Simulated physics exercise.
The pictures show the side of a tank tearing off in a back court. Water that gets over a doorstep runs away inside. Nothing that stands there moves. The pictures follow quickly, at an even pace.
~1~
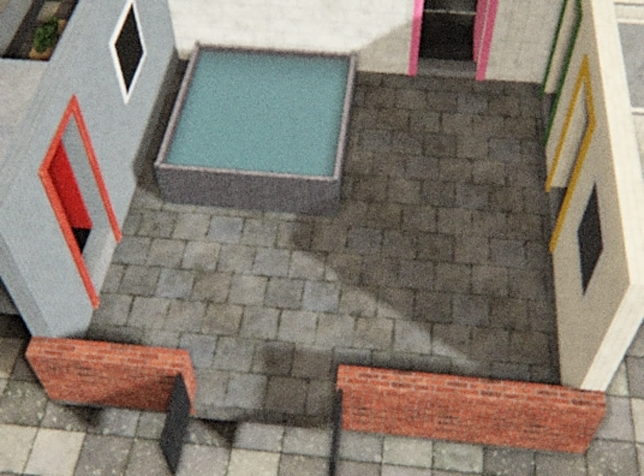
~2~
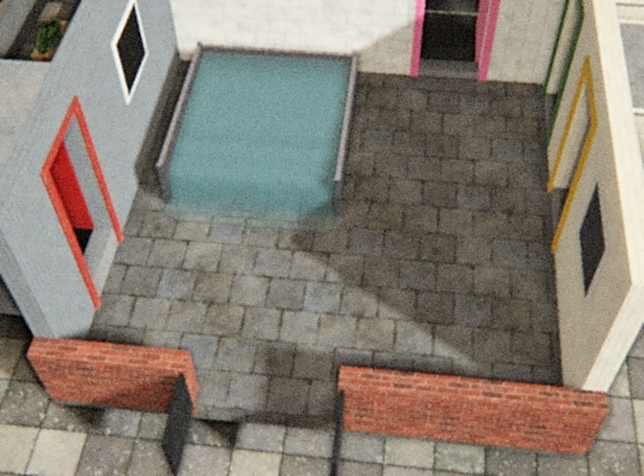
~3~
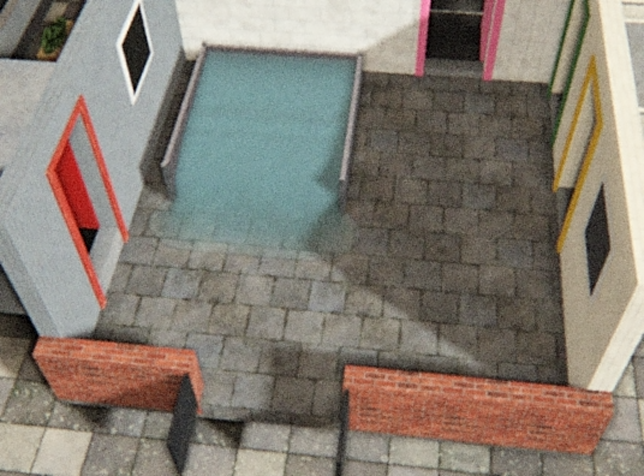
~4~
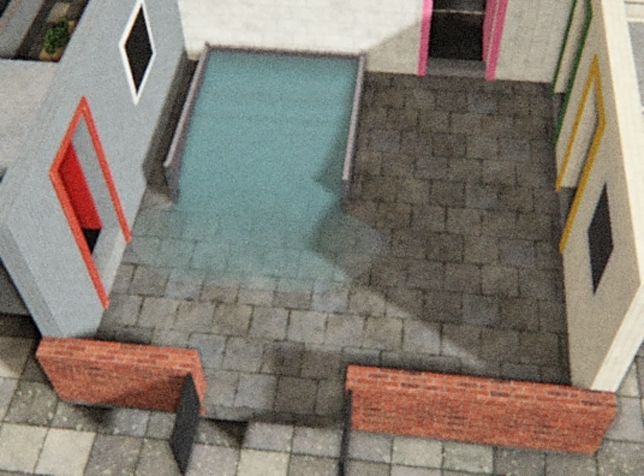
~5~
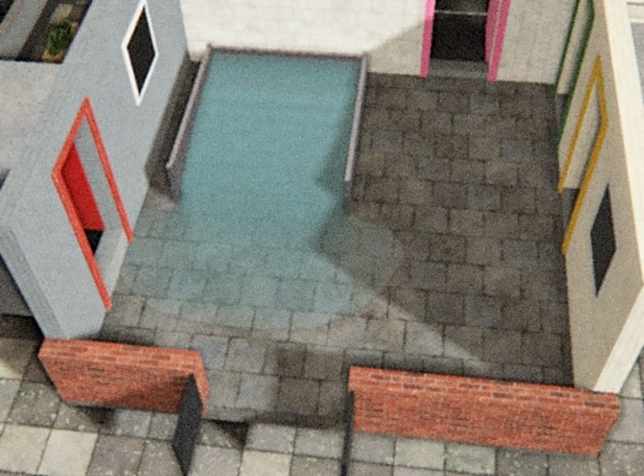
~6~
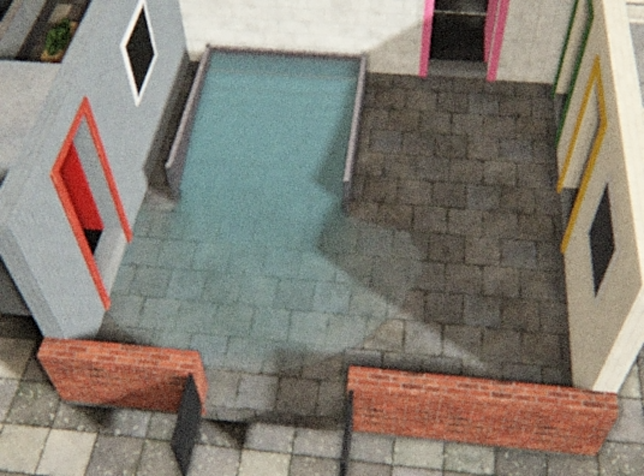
In a walled back court paved with grey stone, a raised tank of still blue-green water sits against the rear wall. Its near side gives way and water pours out onto the paving, then spreads forward in a thinning sheet toward the low brick walls, widening as it goes.
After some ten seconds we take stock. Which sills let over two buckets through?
In the end: The red door admits no more than that; the green door admits no more than that; the yellow door admits no more than that; the pink door admits no more than that.
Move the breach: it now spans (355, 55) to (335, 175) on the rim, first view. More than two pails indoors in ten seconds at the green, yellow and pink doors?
In short: Green door is over; yellow door lets more in; pink door takes more.
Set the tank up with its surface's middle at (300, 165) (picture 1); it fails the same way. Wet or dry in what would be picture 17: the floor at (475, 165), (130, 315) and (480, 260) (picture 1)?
As listed: Not flooded, wet, not flooded.
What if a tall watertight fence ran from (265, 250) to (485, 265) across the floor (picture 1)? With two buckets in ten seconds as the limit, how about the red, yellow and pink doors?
One by one: The red one stays under; the yellow one floods; the pink one stays under.
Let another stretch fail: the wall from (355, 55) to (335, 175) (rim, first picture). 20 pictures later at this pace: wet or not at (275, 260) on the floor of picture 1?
There: Dry.
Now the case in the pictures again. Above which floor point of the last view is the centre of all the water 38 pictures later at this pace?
Roughly at (324, 253).
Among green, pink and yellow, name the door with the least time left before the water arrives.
The door marked yellow.
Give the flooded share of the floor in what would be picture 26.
Some 50 per cent.
A moment on, water covers 40 % of the floor; the red door wet at the sill, nothing in, the green door not reached, the yellow door not reached, the pink door not reached.
Next, water covers 45 % of the floor; the red door wet at the sill, nothing in, the green door not reached, the yellow door not reached, the pink door not reached.
Then, water covers 50 % of the floor; the red door wet at the sill, nothing in, the green door not reached, the yellow door not reached, the pink door not reached.
Later, water covers 85 % of the floor; the red door wet at the sill, nothing in, the green door wet at the sill, nothing in, the yellow door wet at the sill, nothing in, the pink door not reached.
In the end, water covers 95 % of the floor; the red door wet at the sill, nothing in, the green door wet at the sill, nothing in, the yellow door wet at the sill, nothing in, the pink door wet at the sill, nothing in.
